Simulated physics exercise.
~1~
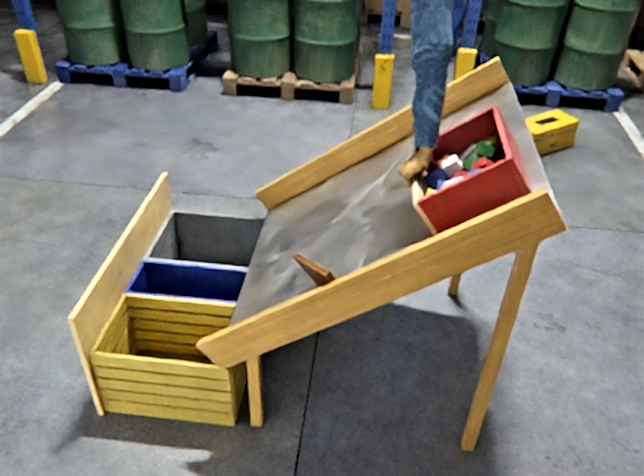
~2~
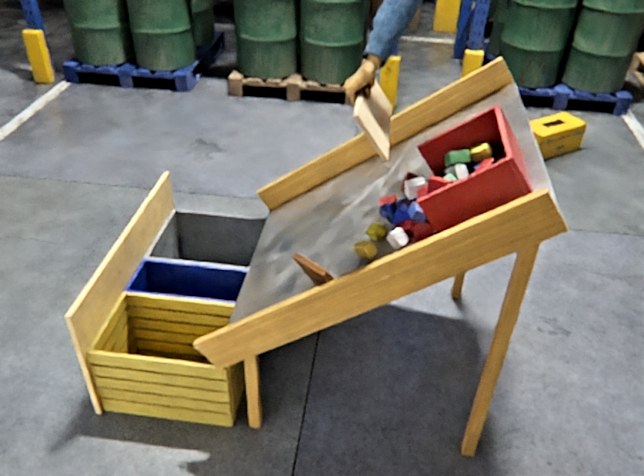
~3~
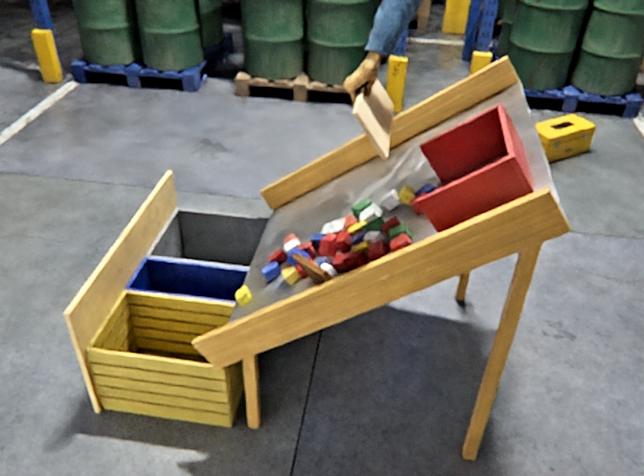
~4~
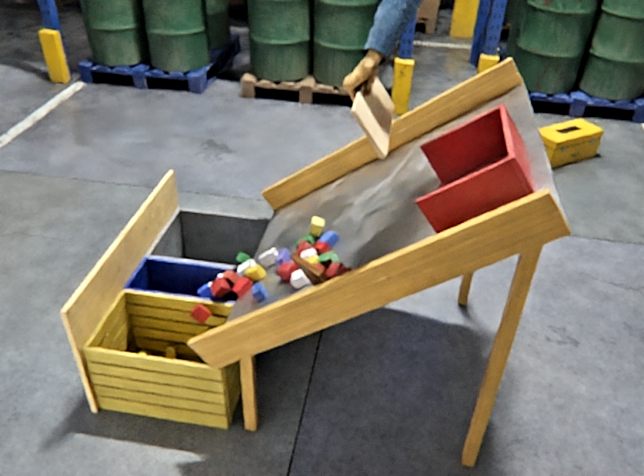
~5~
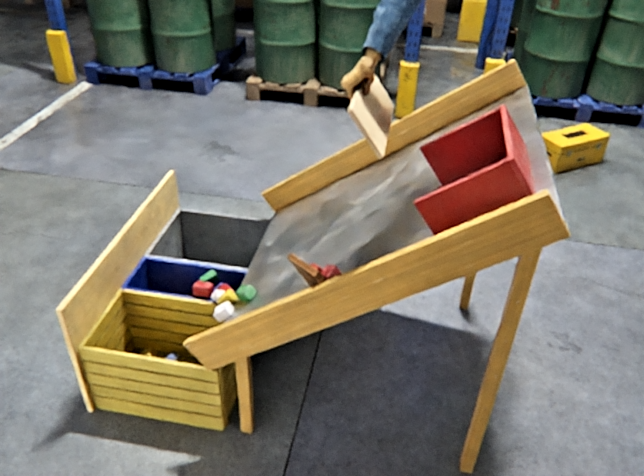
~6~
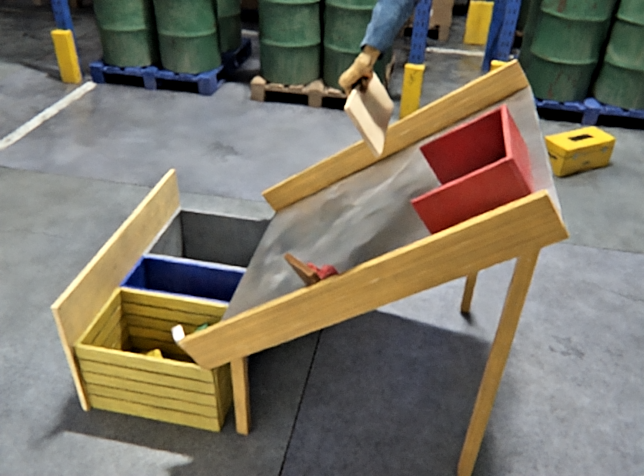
The footage shows a gloved hand lifting a wooden gate from a red pen on a sloping table, releasing colourful toy bricks that tumble down past an angled board into the bins below, mostly out of sight by the end, with a few reddish ones left against the board.
